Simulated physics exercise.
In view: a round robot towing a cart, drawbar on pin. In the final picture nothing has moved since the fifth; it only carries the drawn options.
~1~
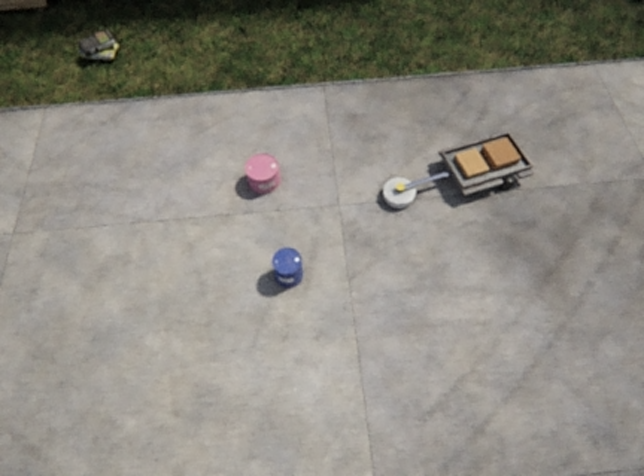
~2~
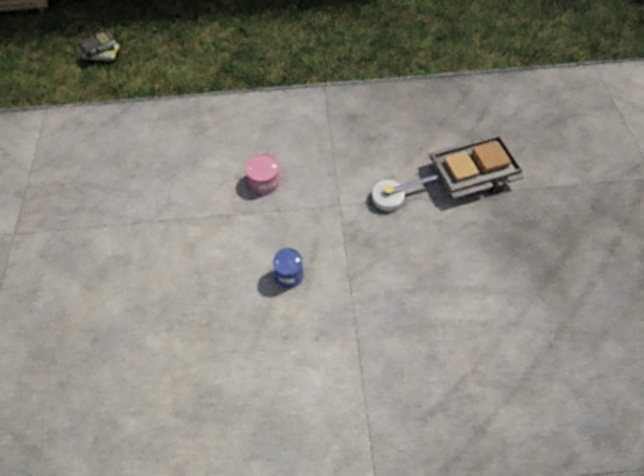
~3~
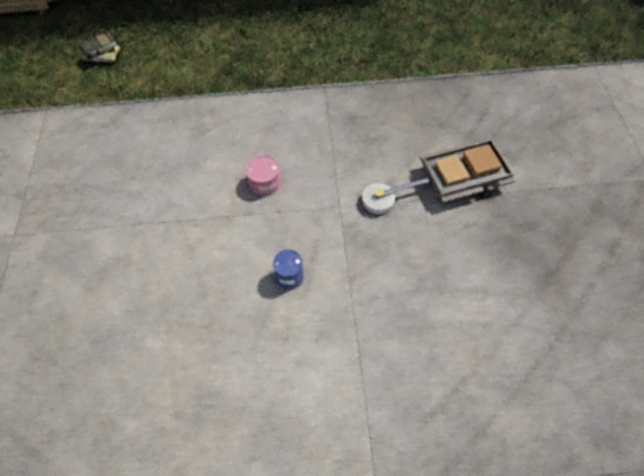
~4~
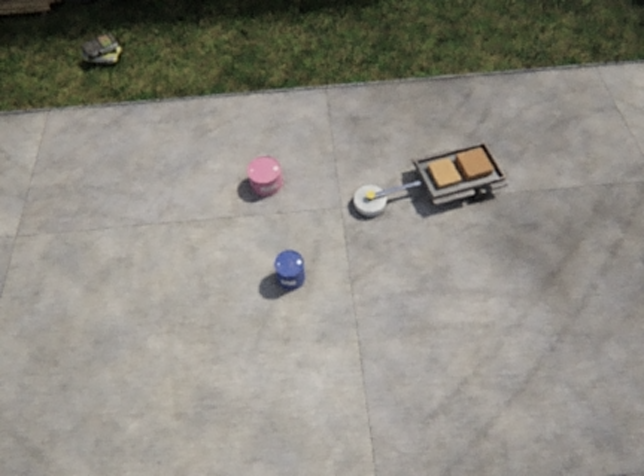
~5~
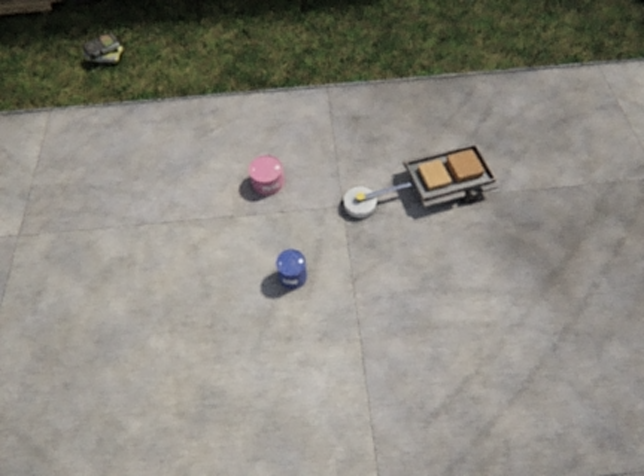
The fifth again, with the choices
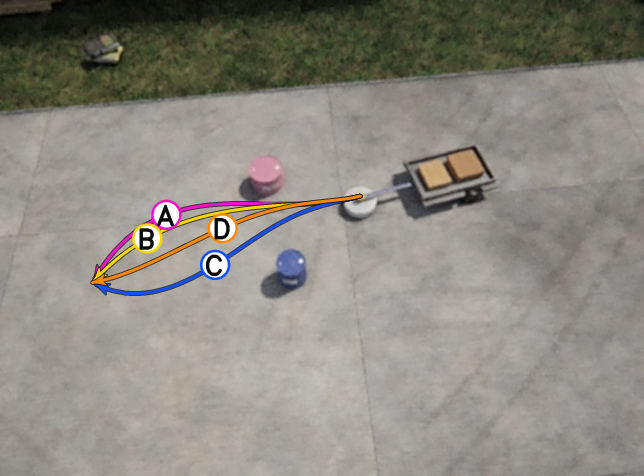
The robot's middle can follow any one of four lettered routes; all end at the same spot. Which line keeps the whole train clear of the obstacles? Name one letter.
Everything gets past on D.
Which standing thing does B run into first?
It meets the pink tub.
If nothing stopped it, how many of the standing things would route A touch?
In all, one.
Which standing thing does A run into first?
The pink tub.
On the marked copy, A from (360, 196) via (215, 204) to (95, 279); B from (360, 196) via (226, 212) to (94, 281); C from (360, 196) via (237, 250) to (96, 284); D from (360, 196) via (229, 226) to (92, 283).
Taking D. A third of the way, robot (269, 216), cart (362, 192).
Two thirds of the way, robot (180, 254), cart (274, 218).
When it is over, robot (97, 287), cart (194, 247); nothing has been touched.
As for the rest, A meets the pink tub; B meets the pink tub; C meets the blue keg.
